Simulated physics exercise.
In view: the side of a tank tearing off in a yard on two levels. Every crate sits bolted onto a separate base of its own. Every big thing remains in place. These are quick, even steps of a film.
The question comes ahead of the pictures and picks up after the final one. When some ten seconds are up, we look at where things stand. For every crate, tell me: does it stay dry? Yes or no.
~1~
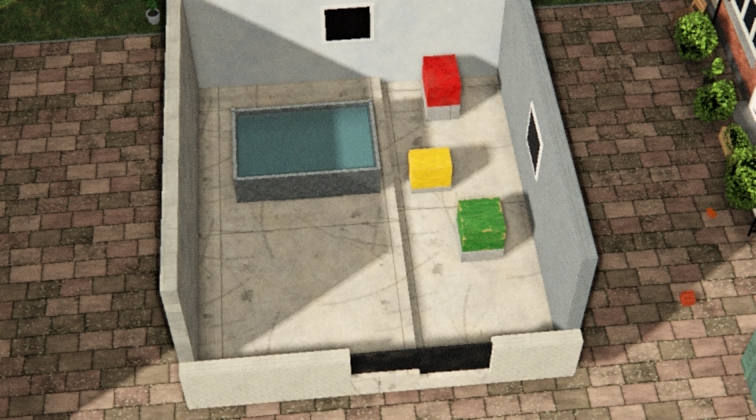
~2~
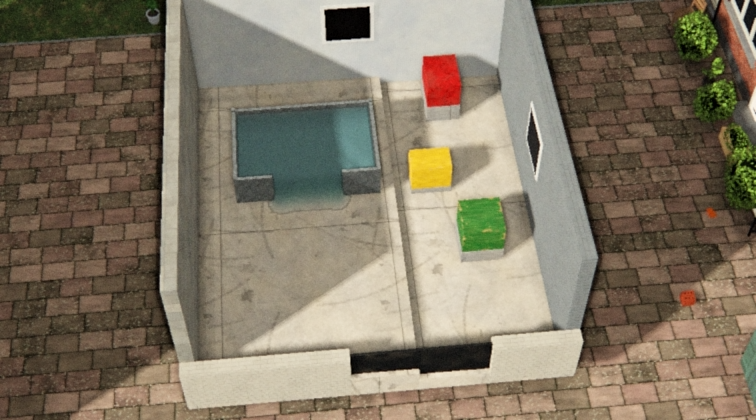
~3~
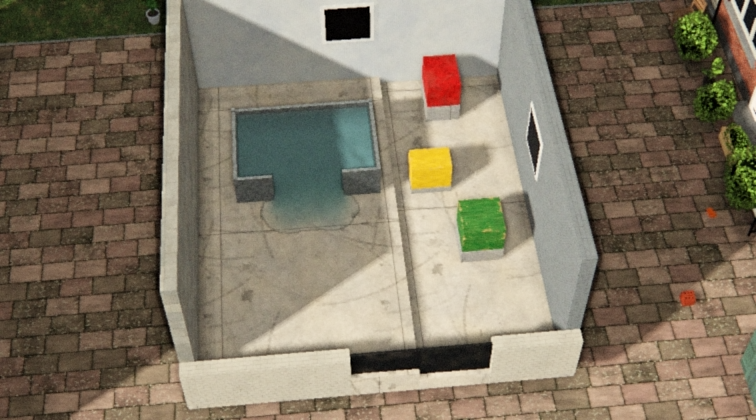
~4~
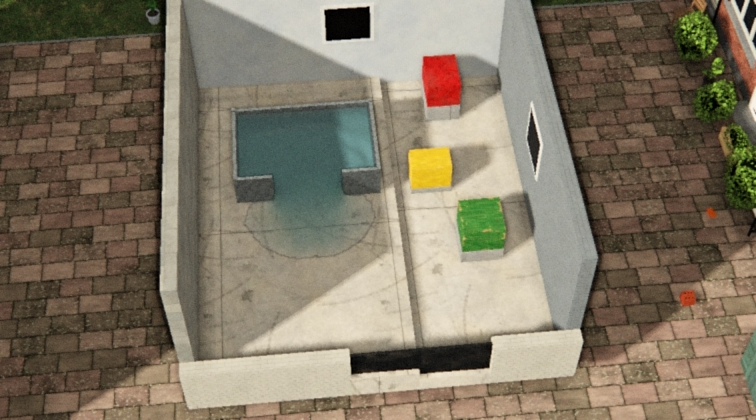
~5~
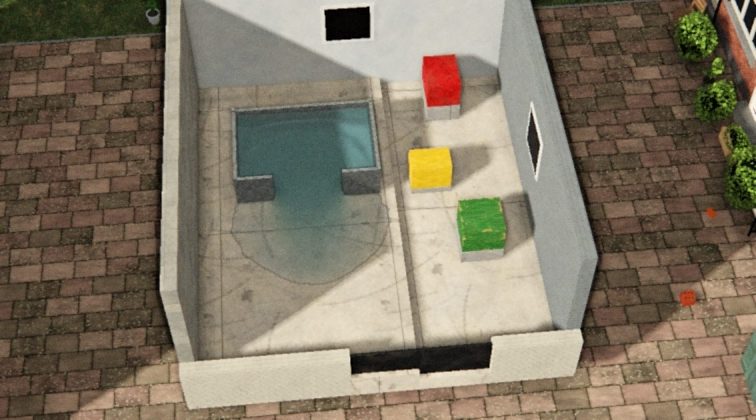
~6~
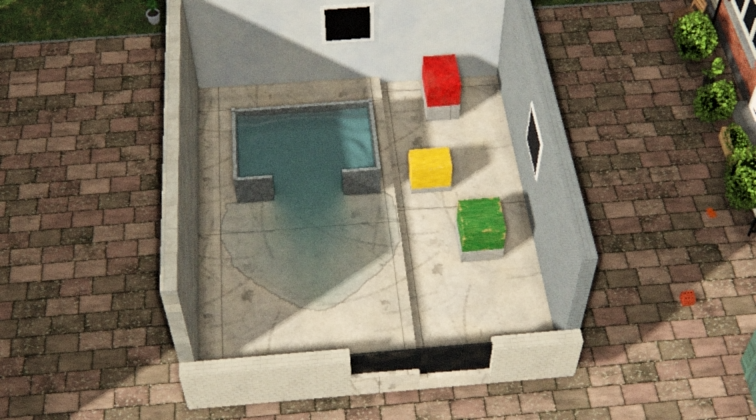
Here is how it goes: The yellow crate, yes, it stays dry; the red crate, yes, it stays dry; the green crate, yes, it stays dry.
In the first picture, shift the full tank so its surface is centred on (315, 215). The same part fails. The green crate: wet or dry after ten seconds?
Green crate: Unaffected.
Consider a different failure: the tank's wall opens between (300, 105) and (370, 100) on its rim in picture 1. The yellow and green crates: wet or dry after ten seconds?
The yellow crate is reached; the green crate is not reached.
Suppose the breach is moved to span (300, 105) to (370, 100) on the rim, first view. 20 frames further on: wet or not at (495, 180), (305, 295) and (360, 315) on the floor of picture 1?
One by one, they turn out drenched, not soaked and not soaked.
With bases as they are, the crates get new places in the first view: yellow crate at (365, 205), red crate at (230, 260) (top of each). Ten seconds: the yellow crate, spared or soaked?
As far as I can tell, the yellow crate is flooded.
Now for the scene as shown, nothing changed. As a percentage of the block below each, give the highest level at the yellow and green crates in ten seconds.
Some 60 and 50 % respectively.
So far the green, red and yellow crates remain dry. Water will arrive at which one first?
That is the green-painted one.
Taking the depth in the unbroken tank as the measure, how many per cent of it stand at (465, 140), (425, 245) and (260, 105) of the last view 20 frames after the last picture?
Estimated readings in sequence: 0, 2, 0 percent.
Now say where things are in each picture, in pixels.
Still water in the tank at (305, 142), in the first frame.
Water pours out at (308, 188) and has run to (273, 205), in the second frame.
The front is at (278, 228), out from the gap at (309, 189), in the third frame.
Water pours out at (309, 190) and has run to (293, 254), in the fourth frame.
The front is at (322, 280), out from the gap at (308, 189), in the fifth frame.
Water pours out at (308, 189) and has run to (321, 307), in the sixth frame.
A moment on, water covers 35 % of the floor; the yellow crate not reached, the red crate not reached, the green crate not reached.
Next, water covers 45 % of the floor; the yellow crate not reached, the red crate not reached, the green crate water round its plinth.
Then, water covers 50 % of the floor; the yellow crate not reached, the red crate not reached, the green crate water round its plinth.
Later, water covers 70 % of the floor; the yellow crate water round its plinth, the red crate water round its plinth, the green crate water round its plinth.
In the end, water covers 95 % of the floor; the yellow crate stayed above the water, the red crate stayed above the water, the green crate stayed above the water.
